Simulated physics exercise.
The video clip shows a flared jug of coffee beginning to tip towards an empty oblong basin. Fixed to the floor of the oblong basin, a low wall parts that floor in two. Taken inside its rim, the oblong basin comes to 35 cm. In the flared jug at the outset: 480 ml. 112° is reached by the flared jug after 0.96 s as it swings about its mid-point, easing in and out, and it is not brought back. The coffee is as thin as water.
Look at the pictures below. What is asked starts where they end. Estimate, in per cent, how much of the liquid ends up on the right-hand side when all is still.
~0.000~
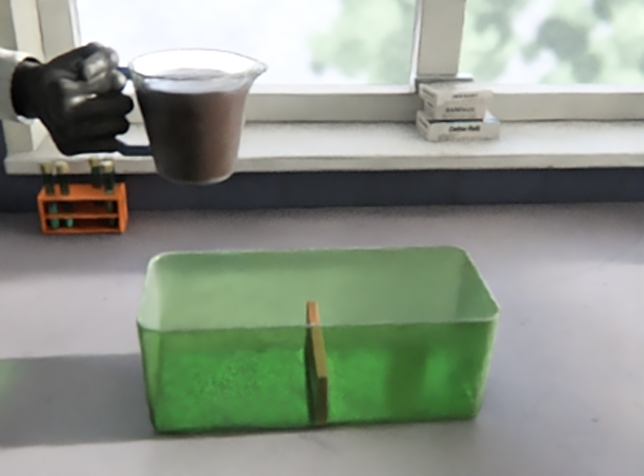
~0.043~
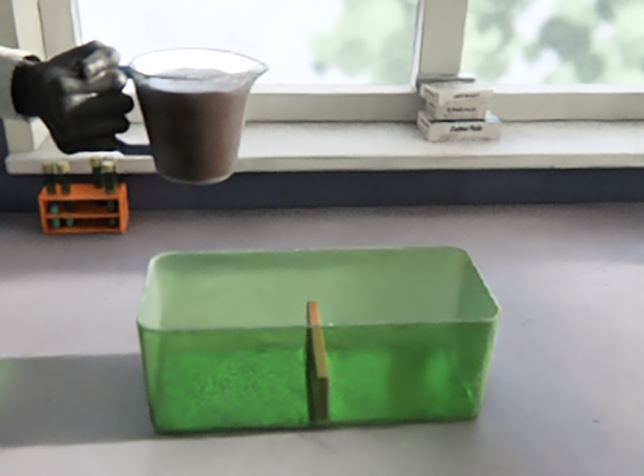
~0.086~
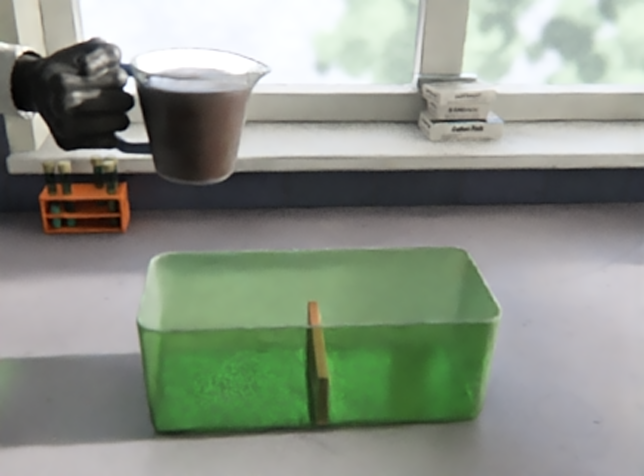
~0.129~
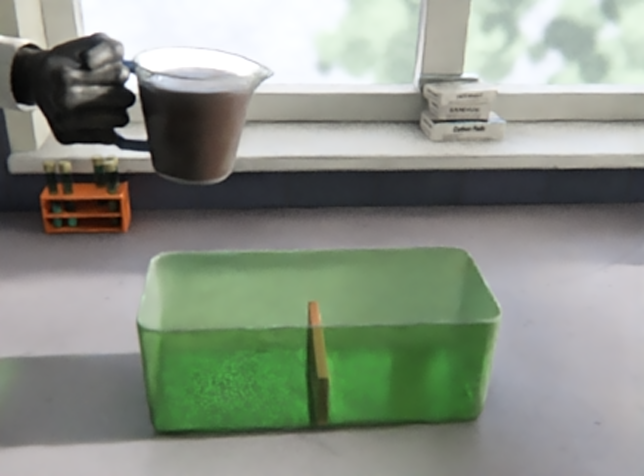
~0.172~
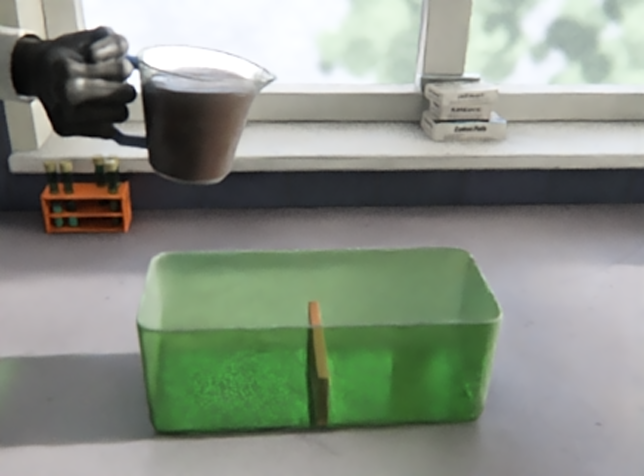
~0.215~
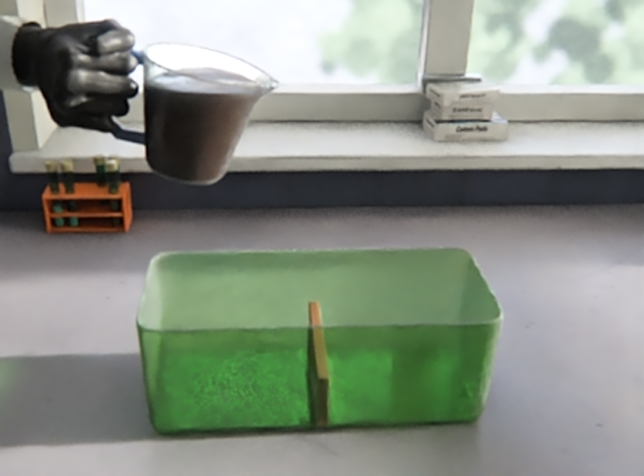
70 %.
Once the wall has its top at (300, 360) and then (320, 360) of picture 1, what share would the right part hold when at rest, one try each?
The first try gives 80 percent and the second 70 percent.
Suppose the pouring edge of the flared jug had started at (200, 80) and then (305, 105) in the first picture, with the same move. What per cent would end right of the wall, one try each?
I'd expect close to 5 per cent and then close to 90 per cent.
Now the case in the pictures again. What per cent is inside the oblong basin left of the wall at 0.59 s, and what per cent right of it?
0 on the left, 8 on the right, roughly.
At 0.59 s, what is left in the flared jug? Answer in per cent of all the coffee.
Roughly 62 per cent.
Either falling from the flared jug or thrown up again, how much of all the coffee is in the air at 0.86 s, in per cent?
Around 20 percent of it is airborne.
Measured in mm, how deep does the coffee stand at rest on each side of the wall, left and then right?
I'd say close to 6 mm on the left, close to 14 mm on the right.
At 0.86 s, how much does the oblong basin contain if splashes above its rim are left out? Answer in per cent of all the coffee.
About 74 %.
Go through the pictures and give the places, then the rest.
Tilt 0°; pouring edge (270, 66); surface from (137, 80) to (249, 79); the oblong basin's rim runs from (145, 291) to (482, 281); the wall's top is at (317, 336), in the first picture.
Tilt 1°; pouring edge (271, 66); surface from (138, 79) to (250, 79), in the second picture.
Tilt 2°; pouring edge (272, 68); surface from (140, 78) to (250, 80), in the third picture.
Tilt 5°; pouring edge (275, 72); surface from (142, 77) to (252, 81), in the fourth picture.
Tilt 9°; pouring edge (278, 77); surface from (145, 76) to (257, 82), in the fifth picture.
Tilt 13°; pouring edge (281, 83); surface from (148, 79) to (263, 83), in the sixth picture.
Then, 0.59 s in, the tilt is 75° and 63 per cent is still to pour, 0 is left of the wall and 8 right of it.
Then, 0.86 s in, the tilt is 109° and 7 per cent is still to pour, 11 is left of the wall and 63 right of it.
Then, 1.15 s in, the tilt is 112° and 0 per cent is still to pour, 28 is left of the wall and 70 right of it.
Then, 1.46 s in, the tilt is 112° and 0 per cent is still to pour, 28 is left of the wall and 70 right of it.
Finally, 28 per cent lies left of the wall, 70 right of it and 2 outside.
